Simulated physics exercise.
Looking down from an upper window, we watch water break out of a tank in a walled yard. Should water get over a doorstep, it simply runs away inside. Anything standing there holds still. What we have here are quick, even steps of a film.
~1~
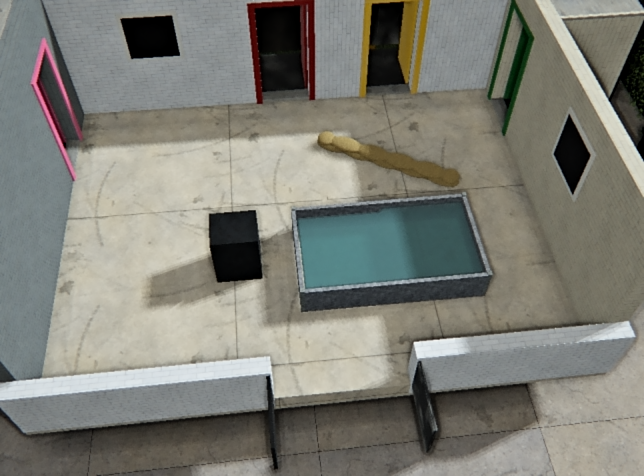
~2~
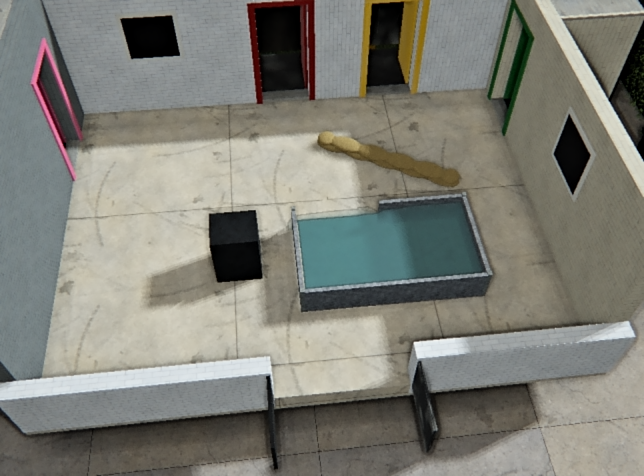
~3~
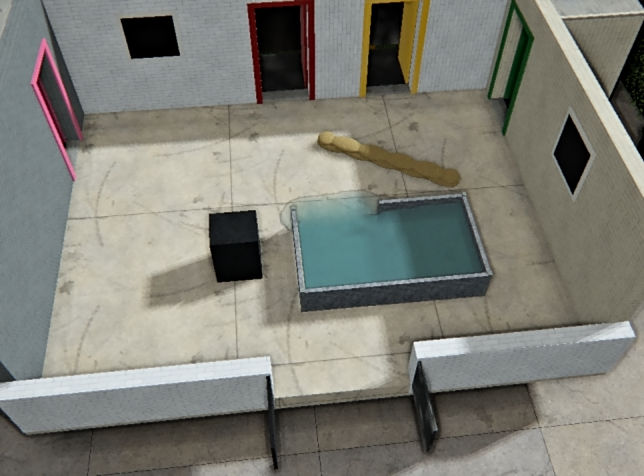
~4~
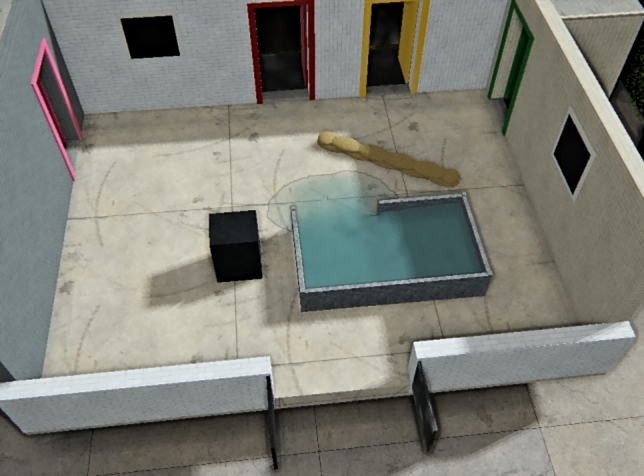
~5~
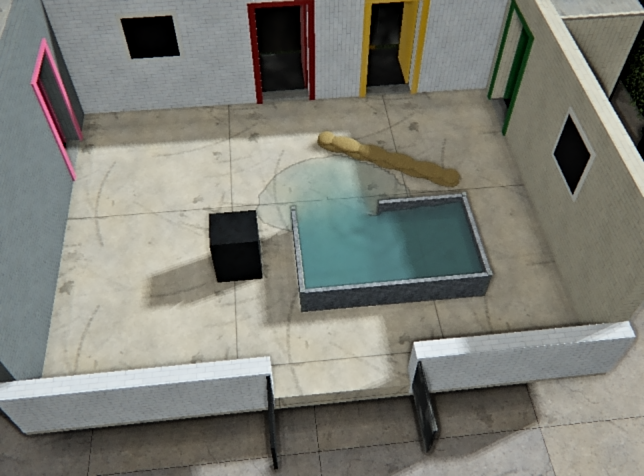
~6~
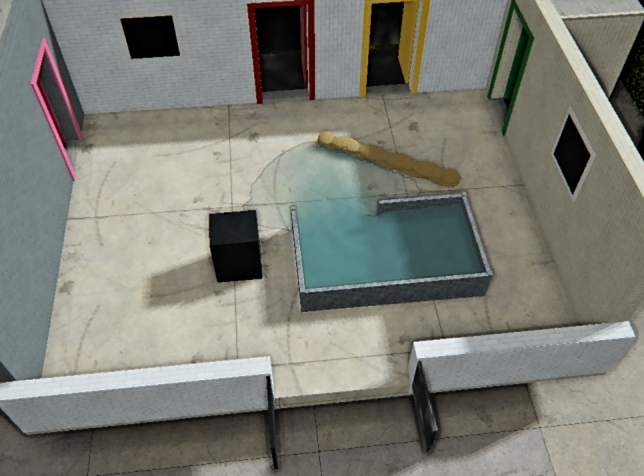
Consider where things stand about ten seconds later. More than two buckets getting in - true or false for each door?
Pink door: True; yellow door: False; red door: True; green door: False.
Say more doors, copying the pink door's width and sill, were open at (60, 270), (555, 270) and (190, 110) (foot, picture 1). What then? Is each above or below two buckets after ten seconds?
The three doors, in turn: Is short of it, is short of it, is beyond it.
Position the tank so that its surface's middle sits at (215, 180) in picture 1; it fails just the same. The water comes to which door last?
Result: The green one.
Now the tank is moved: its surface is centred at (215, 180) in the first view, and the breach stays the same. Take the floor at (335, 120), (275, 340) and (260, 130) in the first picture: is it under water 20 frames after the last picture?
Taking the three spots in that order, I'd say drenched, then spared, then drenched.
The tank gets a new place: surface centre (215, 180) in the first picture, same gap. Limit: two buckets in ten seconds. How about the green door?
In short: Green lets more in.
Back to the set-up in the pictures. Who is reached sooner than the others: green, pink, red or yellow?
Result: The one in red is first.
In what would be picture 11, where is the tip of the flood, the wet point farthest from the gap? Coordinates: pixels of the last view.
The wet point farthest out is around (275, 104).
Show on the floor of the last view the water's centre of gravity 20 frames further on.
Near (318, 198) in the last view.
A moment on, water covers 15 % of the floor; the pink door not reached, the yellow door not reached, the red door wet at the sill, nothing in, the green door not reached.
Next, water covers 25 % of the floor; the pink door not reached, the yellow door not reached, the red door under two buckets in, the green door not reached.
Then, water covers 35 % of the floor; the pink door wet at the sill, nothing in, the yellow door wet at the sill, nothing in, the red door over two buckets in, the green door not reached.
Later, water covers 60 % of the floor; the pink door over two buckets in, the yellow door wet at the sill, nothing in, the red door over two buckets in, the green door wet at the sill, nothing in.
In the end, water covers 85 % of the floor; the pink door far over two buckets in, the yellow door wet at the sill, nothing in, the red door over two buckets in, the green door under two buckets in.
